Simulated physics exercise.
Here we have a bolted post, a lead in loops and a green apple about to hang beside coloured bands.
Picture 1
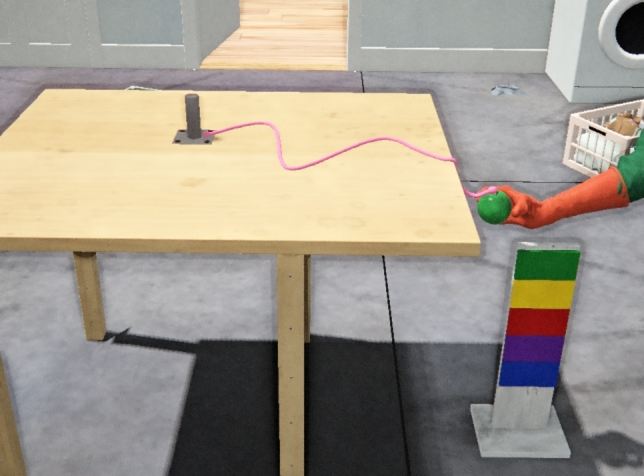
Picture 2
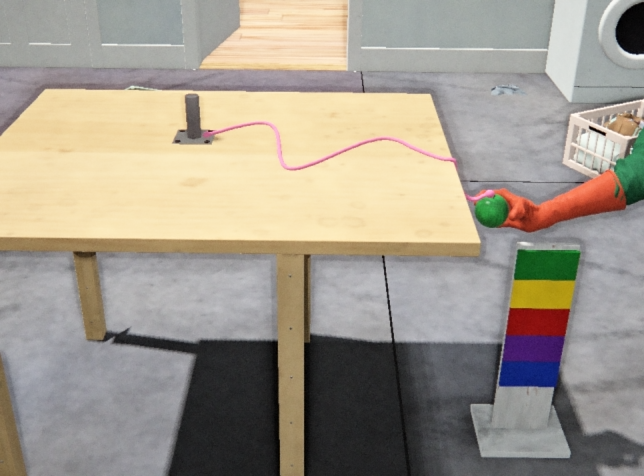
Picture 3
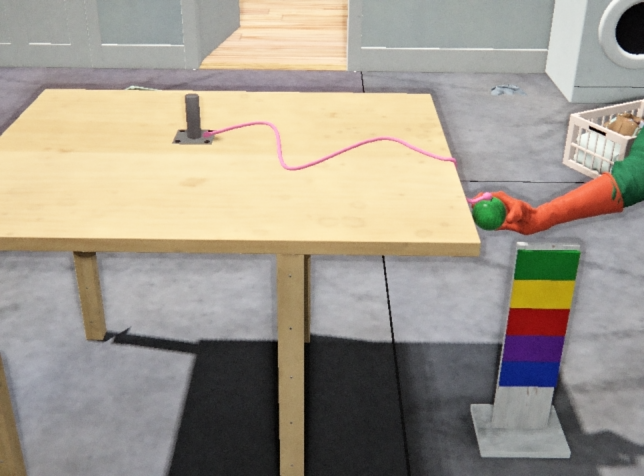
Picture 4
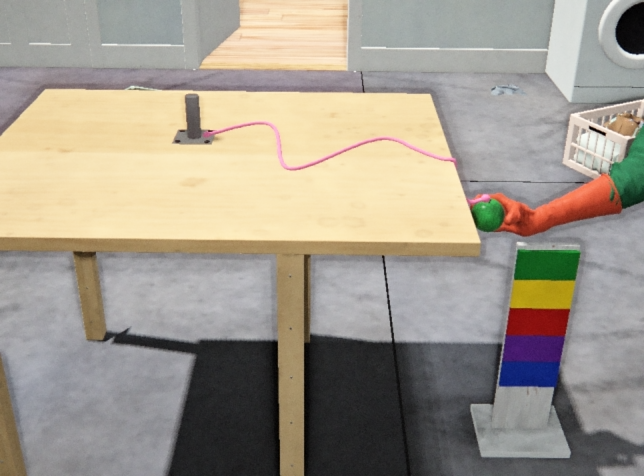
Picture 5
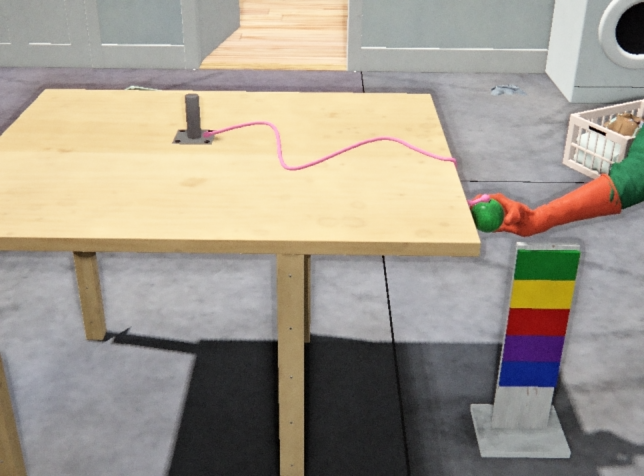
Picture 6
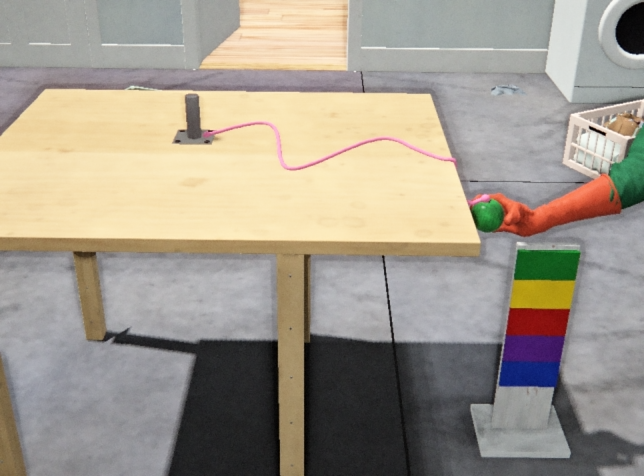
A hand in an orange glove held a green ball tied to a pink cord at the table's right edge, shifted it very slightly left, then kept it almost still above the coloured bands.
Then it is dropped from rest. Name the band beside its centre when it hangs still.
Its centre hangs level with the blue band.
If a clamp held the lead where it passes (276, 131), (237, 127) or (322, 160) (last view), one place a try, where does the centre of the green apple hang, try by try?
Near (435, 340), (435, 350) and (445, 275).
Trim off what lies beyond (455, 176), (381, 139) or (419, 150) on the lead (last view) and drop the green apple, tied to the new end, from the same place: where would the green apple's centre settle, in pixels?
Near (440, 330), (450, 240) and (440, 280).
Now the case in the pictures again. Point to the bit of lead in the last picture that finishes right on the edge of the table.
Near (330, 157).
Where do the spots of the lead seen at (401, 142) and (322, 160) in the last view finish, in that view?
Near (444, 243) and (440, 154).
Soon after, apple near (457, 366); level with blue.
Then, apple near (419, 356); level with blue.
At rest, apple near (432, 361); level with blue. Its middle rests at the blue band.
